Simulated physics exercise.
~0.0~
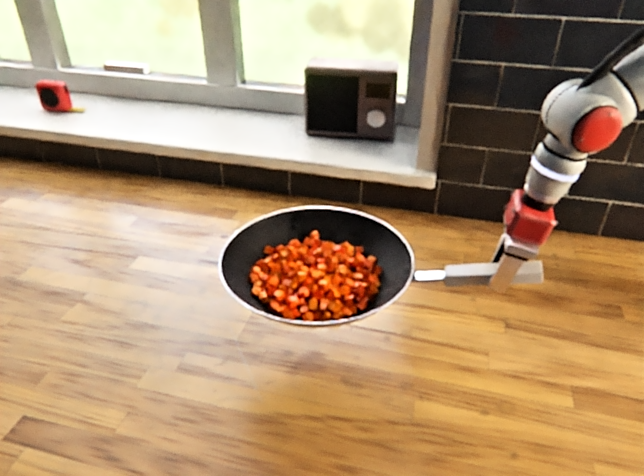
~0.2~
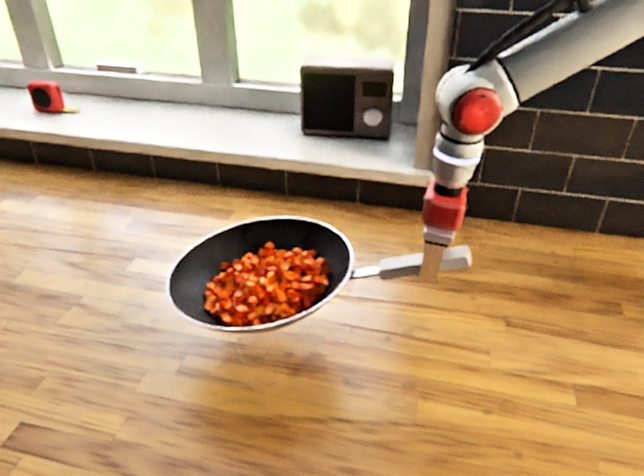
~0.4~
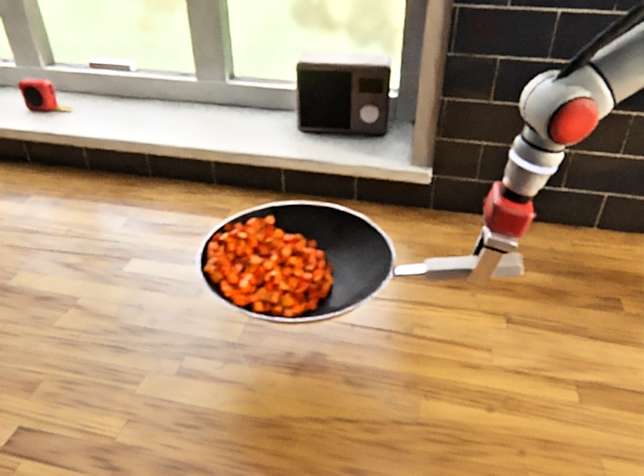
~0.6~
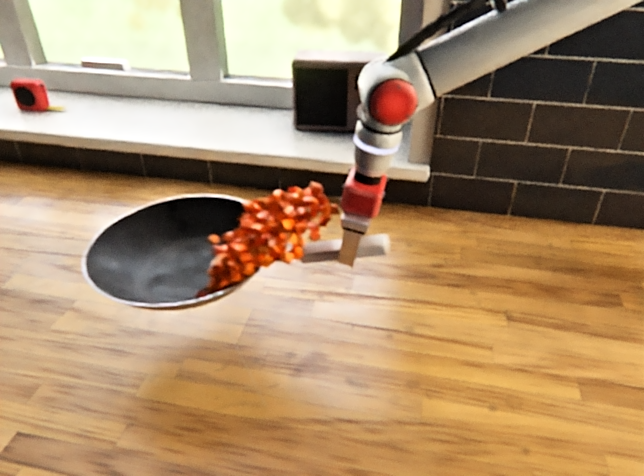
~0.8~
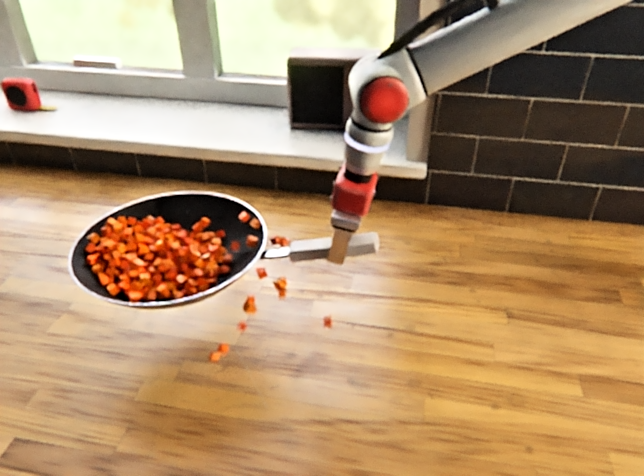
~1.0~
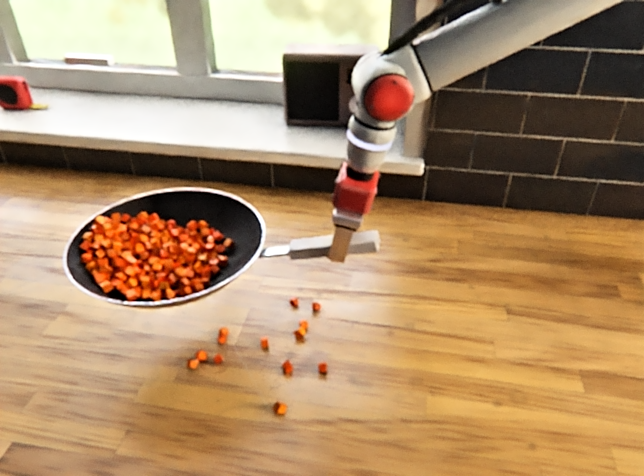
The video shows a robot arm holding a wok of orange-red diced vegetables above a wooden counter, moving it left, right and sharply left again. The pieces surge up over the handle side, then most land back in the wok while a few scatter on the counter.
